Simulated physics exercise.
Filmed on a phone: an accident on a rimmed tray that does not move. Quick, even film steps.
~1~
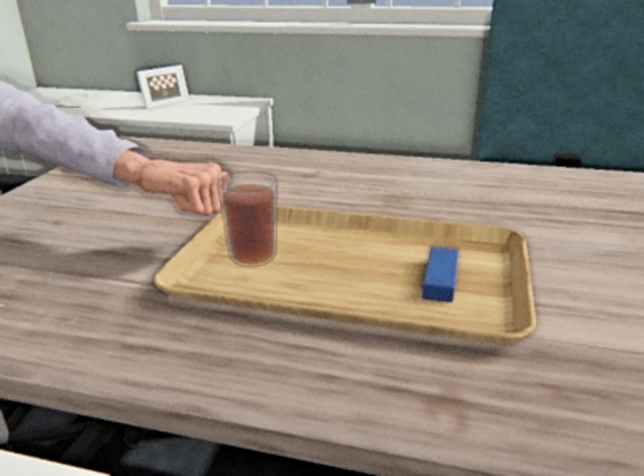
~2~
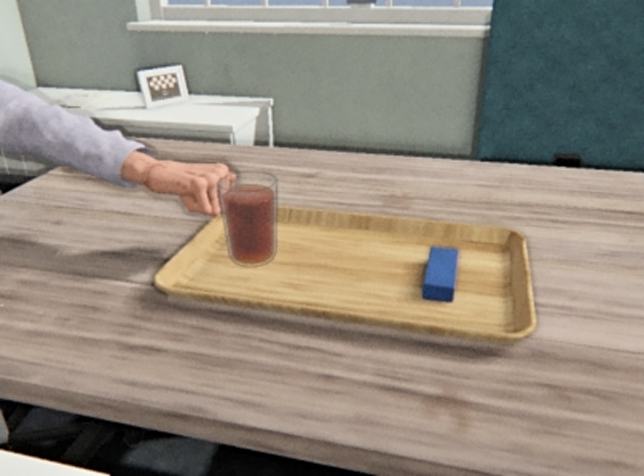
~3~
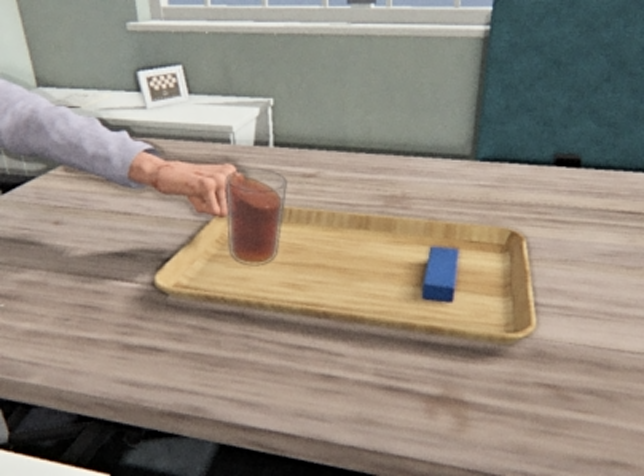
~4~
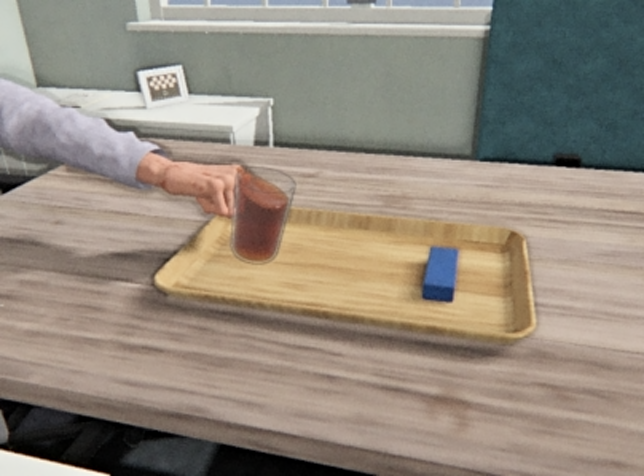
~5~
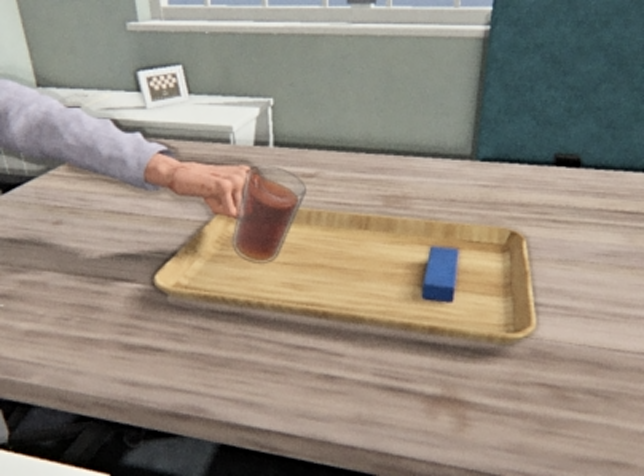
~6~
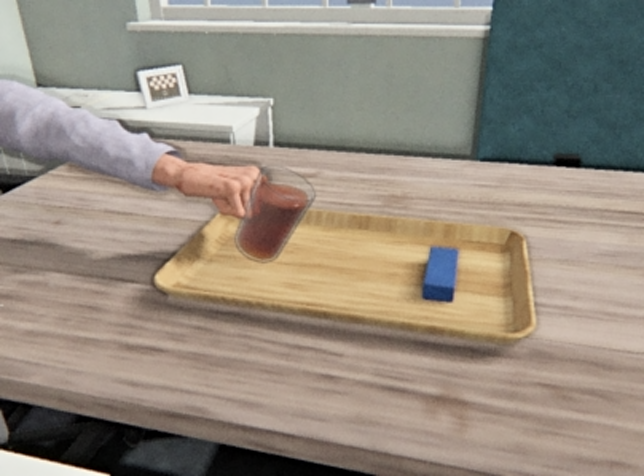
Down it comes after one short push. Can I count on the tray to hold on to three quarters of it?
Yes. The loss from the tray stays within a quarter of the liquid.
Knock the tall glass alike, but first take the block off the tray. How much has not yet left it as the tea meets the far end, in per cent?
About 40 %.
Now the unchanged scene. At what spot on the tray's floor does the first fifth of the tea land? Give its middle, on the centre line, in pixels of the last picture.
(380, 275).
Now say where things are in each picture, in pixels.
In the first frame, tilt 0°; right rim (274, 185); surface from (226, 190) to (274, 194); the tray's far rim is at (528, 277); a block is fixed to the tray further along.
In the second frame, tilt 0°; right rim (274, 185); surface from (226, 190) to (274, 194).
In the third frame, tilt 6°; right rim (284, 187); surface from (232, 174) to (277, 198).
In the fourth frame, tilt 13°; right rim (293, 190); surface from (243, 171) to (289, 200).
In the fifth frame, tilt 20°; right rim (303, 194); surface from (249, 185) to (299, 199).
In the sixth frame, tilt 27°; right rim (313, 199); surface from (253, 195) to (309, 197).
A moment on, the tall glass lies on its side and 89 per cent is in the glass, 6 on the tray and 5 above or beyond its rim.
Next, the tall glass lies on its side and 48 per cent is in the glass, 44 on the tray and 8 above or beyond its rim.
Then the tall glass lies on its side and 27 per cent is in the glass, 47 on the tray and 27 above or beyond its rim.
Later the tall glass lies on its side and 14 per cent is in the glass, 74 on the tray and 12 above or beyond its rim.
In the end 88 per cent is held by tray and glass, 12 is off the tray.
